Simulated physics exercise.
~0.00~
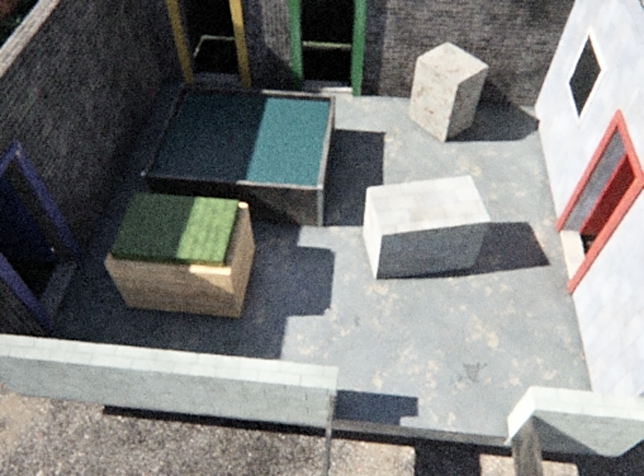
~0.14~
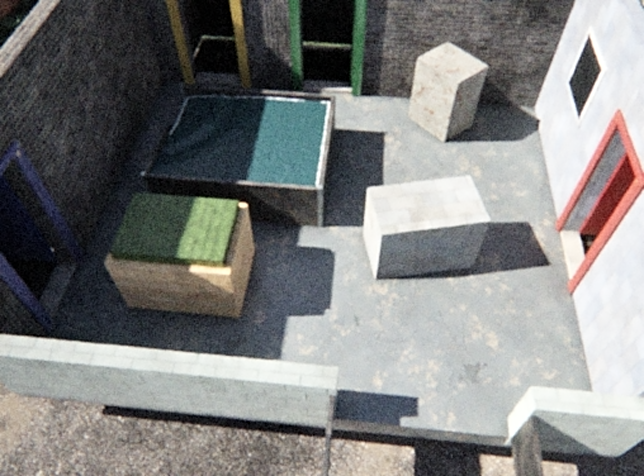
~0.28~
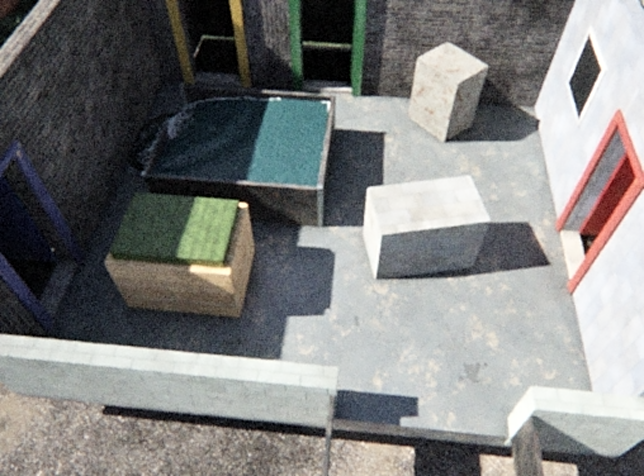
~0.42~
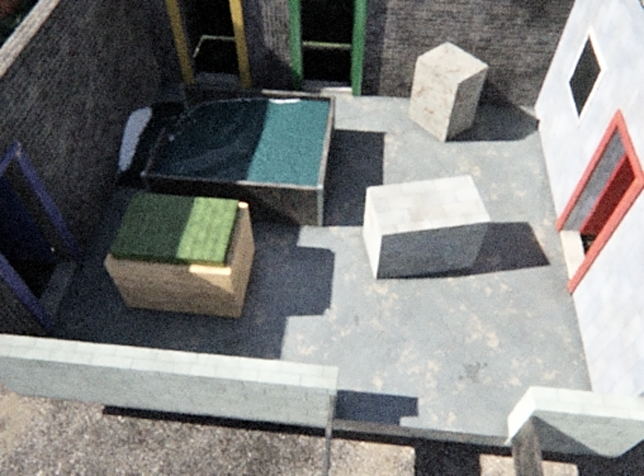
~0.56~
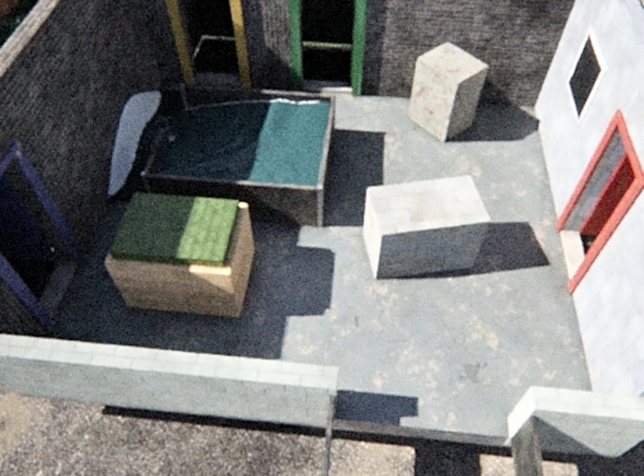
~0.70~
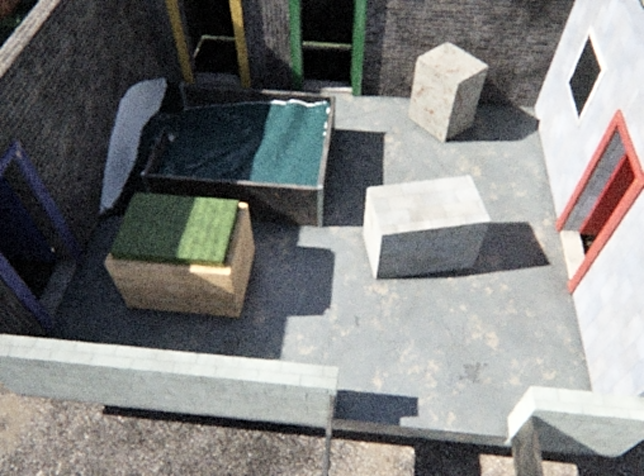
Water poured out of the left end of the open tank in the walled yard and spread in a pale sheet by the brick wall, while the surface inside sank from the left.
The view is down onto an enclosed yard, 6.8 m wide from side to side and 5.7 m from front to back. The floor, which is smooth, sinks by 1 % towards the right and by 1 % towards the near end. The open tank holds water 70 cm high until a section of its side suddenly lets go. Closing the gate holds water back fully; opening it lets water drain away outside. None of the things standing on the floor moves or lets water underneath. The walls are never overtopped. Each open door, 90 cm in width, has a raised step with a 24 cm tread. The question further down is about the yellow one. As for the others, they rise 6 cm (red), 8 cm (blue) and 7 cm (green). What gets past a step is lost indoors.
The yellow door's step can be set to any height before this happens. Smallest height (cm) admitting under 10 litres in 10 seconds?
Roughly 28 cm.
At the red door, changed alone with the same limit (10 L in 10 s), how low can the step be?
Roughly 11.5 cm at the red door.
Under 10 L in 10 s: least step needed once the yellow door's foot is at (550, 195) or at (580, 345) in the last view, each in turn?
In turn: Roughly 8.5 cm, roughly 14.0 cm.
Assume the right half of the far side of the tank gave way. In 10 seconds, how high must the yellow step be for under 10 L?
About 9.0 centimetres.
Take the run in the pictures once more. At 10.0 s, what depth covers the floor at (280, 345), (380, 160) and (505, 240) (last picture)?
Around 3 cm, 4 cm and 11 cm.
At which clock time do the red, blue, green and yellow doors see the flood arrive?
Arrives: Red 4.0 s / blue 1.1 s / green 1.6 s / yellow 1.1 s.
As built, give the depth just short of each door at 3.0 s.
Depths in cm: Red 0, blue 7, green 5, yellow 20.
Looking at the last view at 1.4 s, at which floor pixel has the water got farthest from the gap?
The tip of the flood lies near (51, 327).
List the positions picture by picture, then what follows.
The open tank at (246, 137) is whole and still, 70 cm deep; the yellow door at (210, 35) is dry, in the first picture.
Water pours out at (182, 131) and has run 0.4 m, to a hidden place; about 9 cm deep outside, 70 cm at the back, in the second picture.
The gap is at (182, 134), the front 0.8 m out at (131, 152); the back of the open tank holds 70 cm, in the third picture.
The gap is at (182, 135), the front 0.9 m out at (118, 178); the back of the open tank holds 70 cm, in the fourth picture.
The front is at (108, 201), 1.2 m from the gap at (183, 135); 1.7 m2 of floor is wet, 70 cm left at the back, in the fifth picture.
Water pours out at (182, 135) and has run 1.4 m, to (101, 216); about 15 cm deep outside, 70 cm at the back; 0.8 m in a straight line remain to the yellow door at (210, 35), in the sixth picture.
After 1.4 s water covers 15 % of the floor, deepest (60 cm) near (161, 84); 17 cm at the yellow door, 5 litres in over its 8 cm step.
After 3.0 s water covers 45 % of the floor, deepest (38 cm) near (161, 84); 20 cm at the yellow door, 105 litres in over its 8 cm step.
After 10.0 s water covers 95 % of the floor, deepest (14 cm) near (589, 425); 8 cm at the yellow door, 253 litres in over its 8 cm step.
At the yellow door as built, the water arrived by 1.1 s and peaked near 22 cm at 2.4 s.
With a step of 25.5 cm, 17 litres would have come in within the 10 s; with 34.5 cm, 2 litres. So under 10 litres takes about 28 cm.
